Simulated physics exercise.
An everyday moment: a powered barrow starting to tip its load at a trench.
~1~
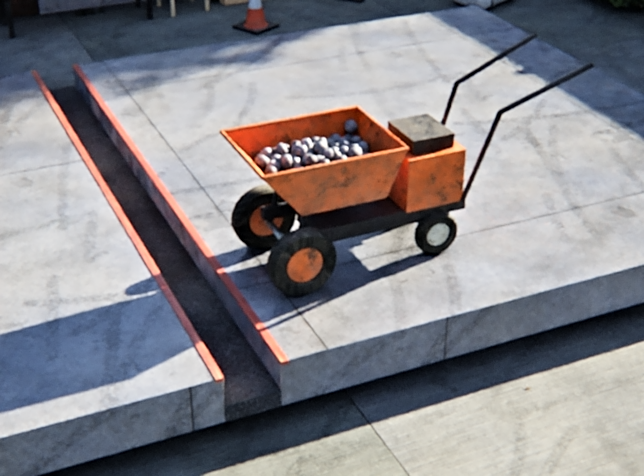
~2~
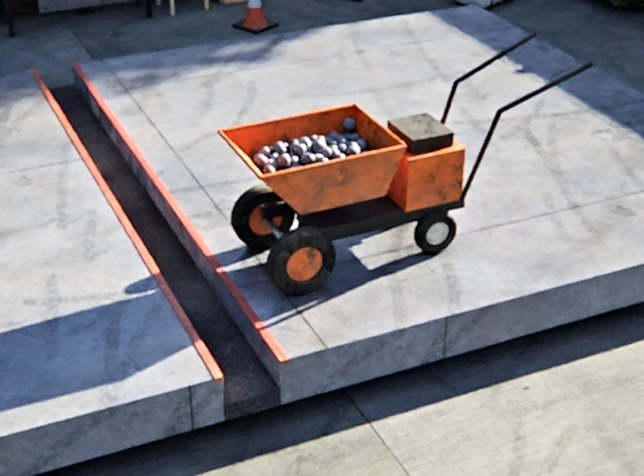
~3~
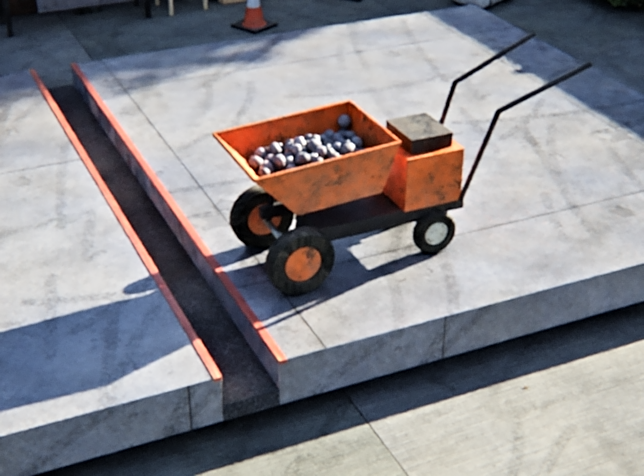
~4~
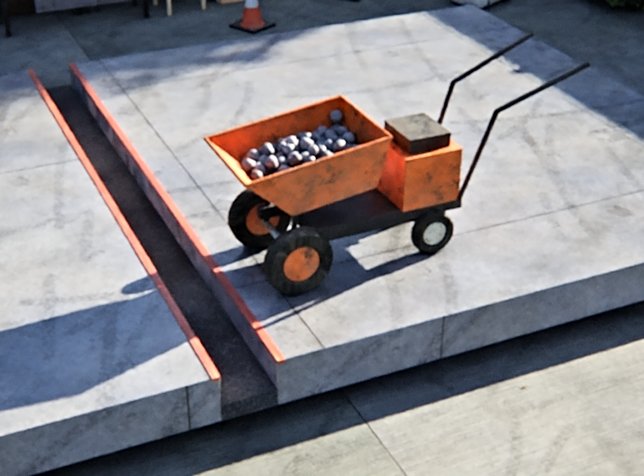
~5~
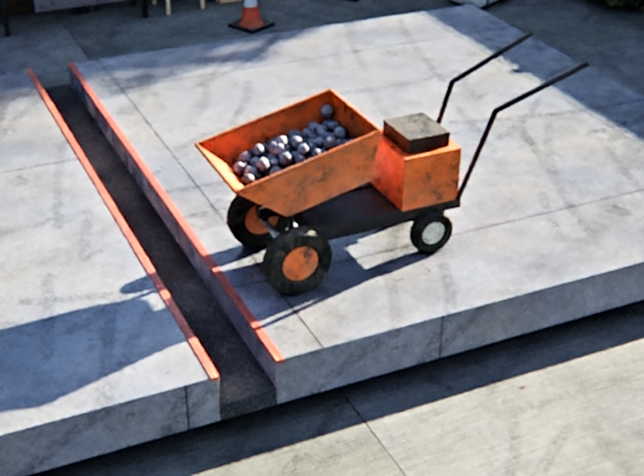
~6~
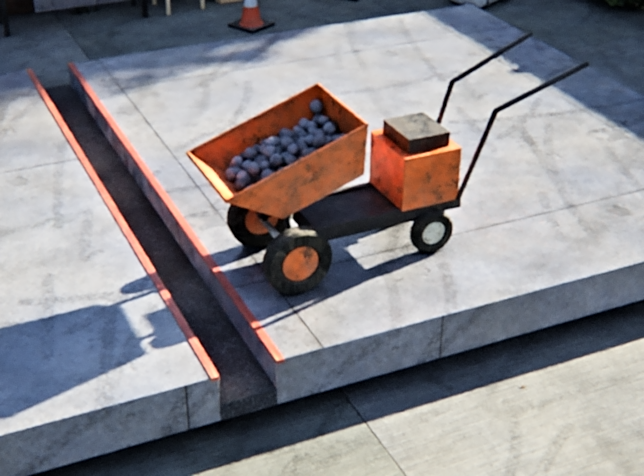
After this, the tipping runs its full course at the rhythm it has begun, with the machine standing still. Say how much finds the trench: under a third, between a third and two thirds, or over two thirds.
The trench takes less than a third.
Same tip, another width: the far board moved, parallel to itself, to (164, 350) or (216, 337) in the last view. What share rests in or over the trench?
The first gives 80 %, the second 0 %.
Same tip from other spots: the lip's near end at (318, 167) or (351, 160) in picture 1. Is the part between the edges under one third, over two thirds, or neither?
The first try: Beyond two thirds. The second: The middle third.
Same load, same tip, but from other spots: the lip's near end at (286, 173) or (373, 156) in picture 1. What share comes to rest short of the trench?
Near 0 % and 40 %.
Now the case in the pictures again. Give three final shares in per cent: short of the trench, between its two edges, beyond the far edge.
About: Short 0, between 5, beyond 70 per cent.
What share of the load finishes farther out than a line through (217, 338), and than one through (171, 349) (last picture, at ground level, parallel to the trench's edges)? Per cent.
About 80 and 50 per cent.
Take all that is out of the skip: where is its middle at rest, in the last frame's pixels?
At about (132, 299).
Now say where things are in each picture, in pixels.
In the first frame, lip of the skip (263, 178), level; top of the load (321, 148), round cobbles; first edge of the trench (262, 328); far edge (199, 344), the trench over half as wide as the skip, and about half as deep as wide.
In the second frame, lip of the skip (261, 178), level; top of the load (333, 156).
In the third frame, lip of the skip (255, 181), tipped barely; top of the load (328, 154).
In the fourth frame, lip of the skip (246, 186), tipped a little; top of the load (329, 146).
In the fifth frame, lip of the skip (236, 192), tipped a little; top of the load (319, 143).
In the sixth frame, lip of the skip (227, 202), tipped clearly; top of the load (320, 135); first edge of the trench (257, 327); far edge (195, 343).
Just after the last frame, skip tipped steeply; every one in the skip.
A moment on, skip tipped right over; the larger part in the skip; just a few in or heaped over the trench; about a tenth beyond it; just a few falling.
Further on, skip tipped right over; roughly a quarter in the skip; just a few in or heaped over the trench; roughly two thirds beyond it.
When it is over, skip tipped right over; roughly a quarter in the skip; about a tenth in or heaped over the trench; the larger part beyond it.
